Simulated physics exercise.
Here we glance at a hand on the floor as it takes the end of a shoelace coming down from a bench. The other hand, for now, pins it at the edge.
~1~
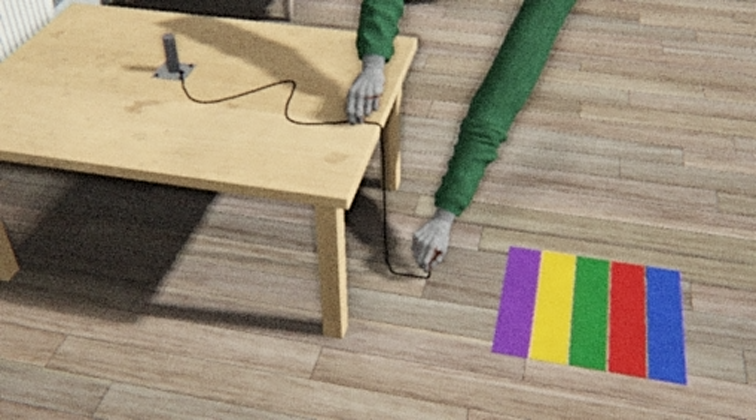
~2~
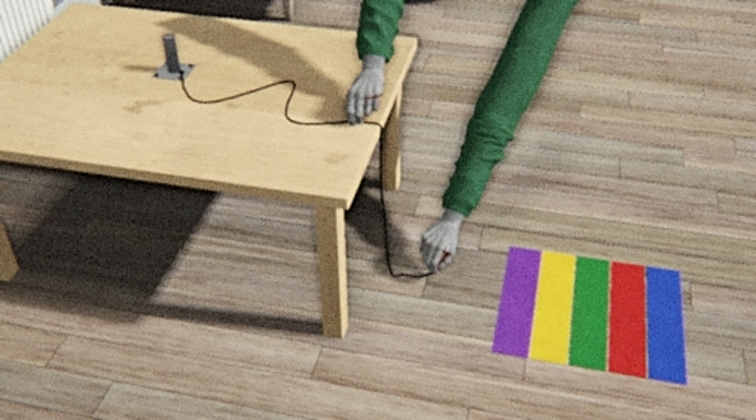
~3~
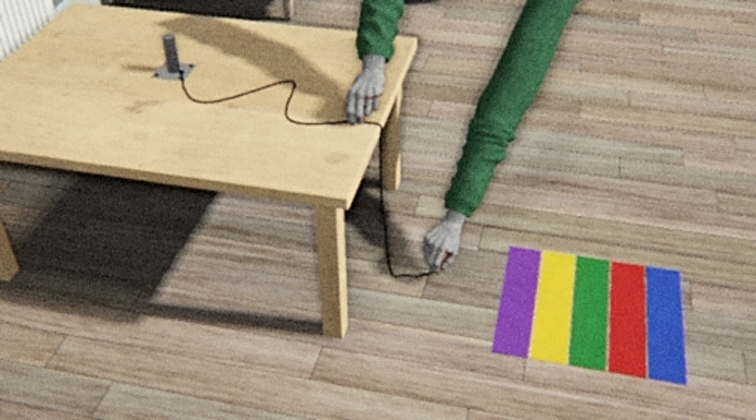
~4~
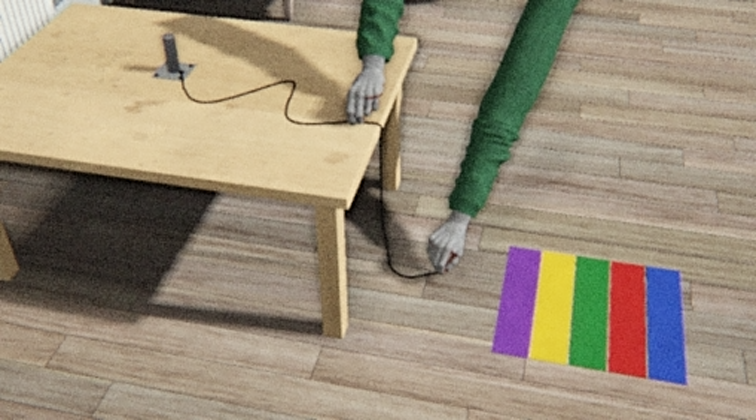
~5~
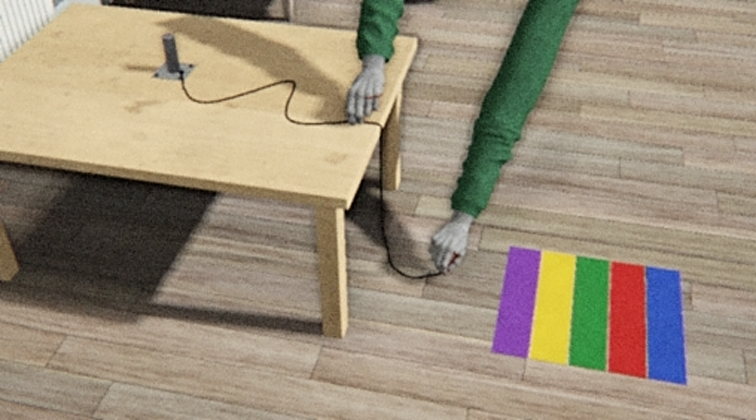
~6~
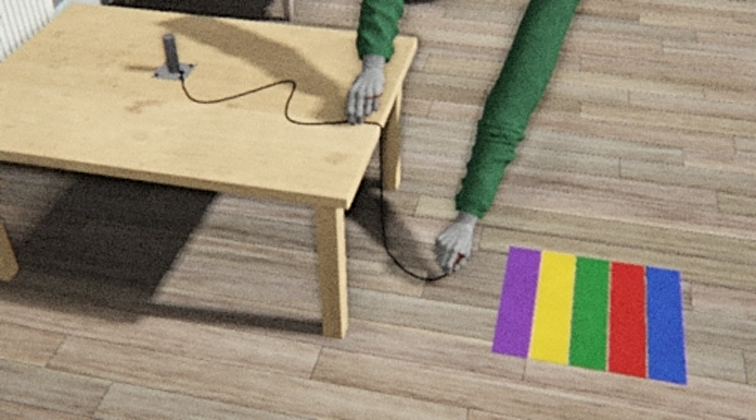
On a wooden floor, a hand edges a dark cord slightly right toward coloured stripes while another hand pins it on the table.
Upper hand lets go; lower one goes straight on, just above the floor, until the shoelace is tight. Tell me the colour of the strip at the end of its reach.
It is blue.
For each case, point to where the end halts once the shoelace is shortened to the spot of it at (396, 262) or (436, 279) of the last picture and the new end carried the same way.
Case by case: Roughly (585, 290), then roughly (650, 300).
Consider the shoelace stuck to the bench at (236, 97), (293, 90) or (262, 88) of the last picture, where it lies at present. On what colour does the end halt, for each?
Lab note - strips reached: Red; green; red.
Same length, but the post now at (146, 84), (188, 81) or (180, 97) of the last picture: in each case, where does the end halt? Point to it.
Places per try: (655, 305); (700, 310); (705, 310).
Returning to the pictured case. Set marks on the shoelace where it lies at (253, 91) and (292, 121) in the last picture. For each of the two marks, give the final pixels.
Roughly at (292, 92), and the other roughly at (406, 123).
Early on, end near (599, 294); over green.
Midway, end near (645, 301); over red.
At the end of the slack, end near (674, 306); over blue. The end stops over the blue strip.
